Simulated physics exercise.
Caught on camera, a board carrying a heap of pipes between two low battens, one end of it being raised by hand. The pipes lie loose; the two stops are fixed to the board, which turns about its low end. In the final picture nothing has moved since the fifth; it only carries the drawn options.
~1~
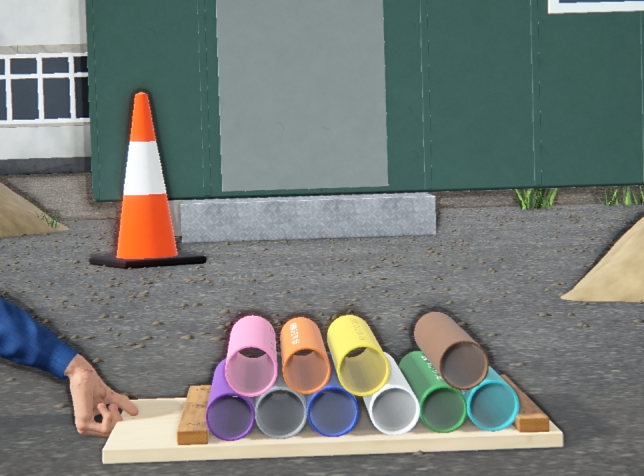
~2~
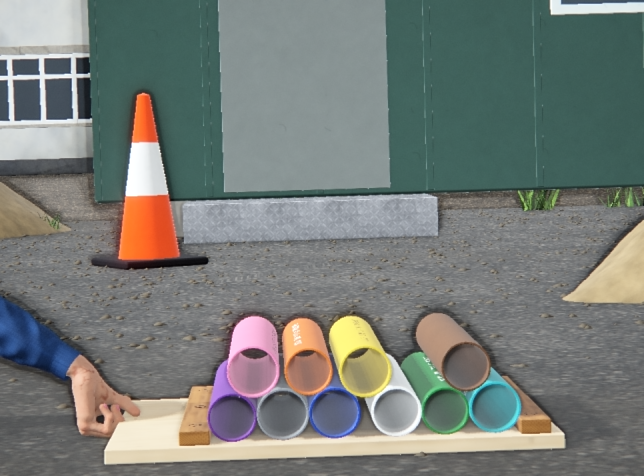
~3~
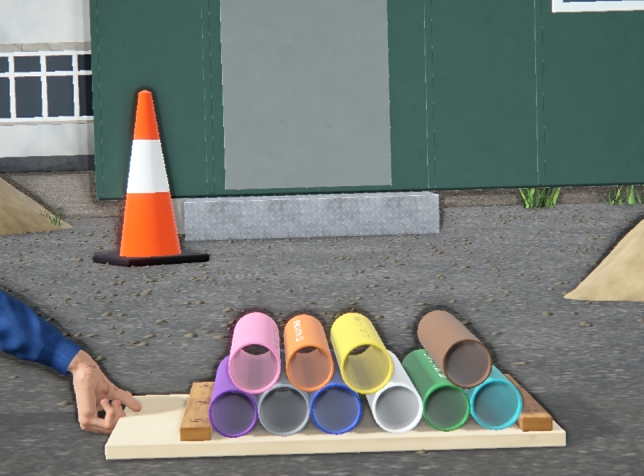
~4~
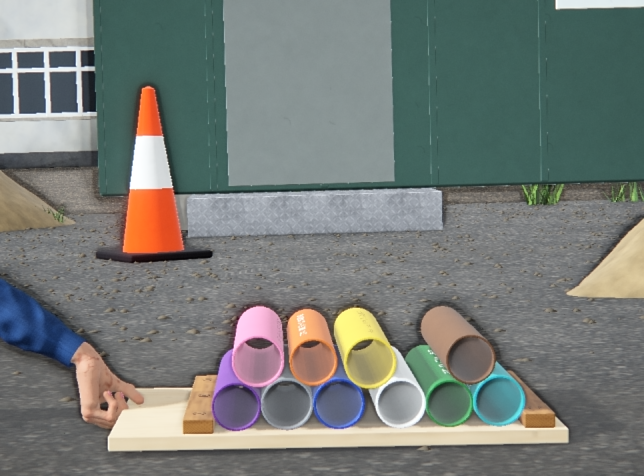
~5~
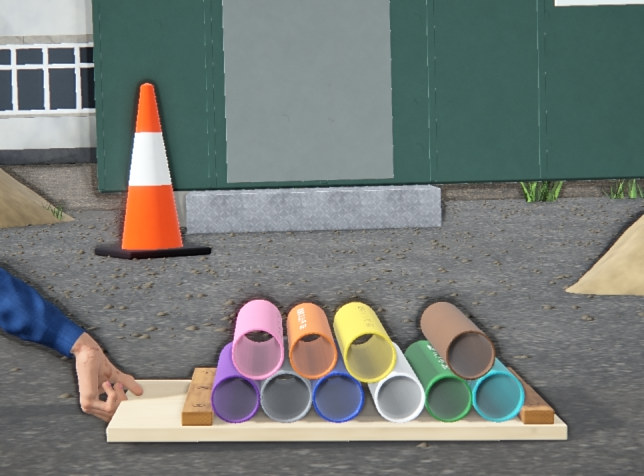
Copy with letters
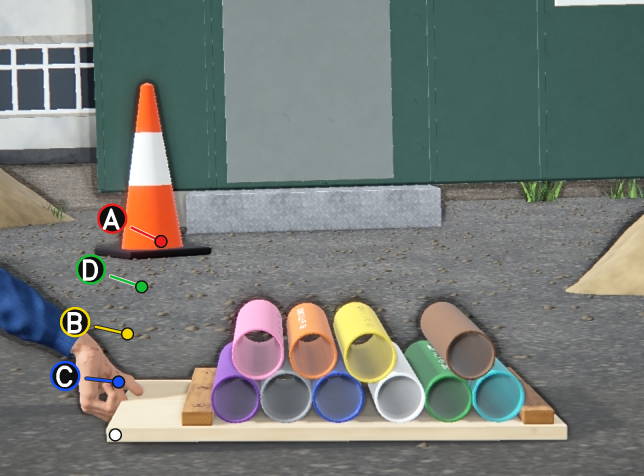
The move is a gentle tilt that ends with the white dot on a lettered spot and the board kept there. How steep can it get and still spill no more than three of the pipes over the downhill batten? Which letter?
Up to A.
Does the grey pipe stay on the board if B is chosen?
Yes, with B.
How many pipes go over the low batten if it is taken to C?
At C the number is none.
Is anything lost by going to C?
No.
On the marked copy, A at (161, 241); B at (127, 334); C at (118, 382); D at (142, 287); the white dot at (115, 435).
Taking A. A third of the way, board at 16°.
Two thirds of the way, board at 27°.
When it is over, board at 27°, none over the low batten.
As for the rest, B none over the low batten; C none over the low batten; D none over the low batten.
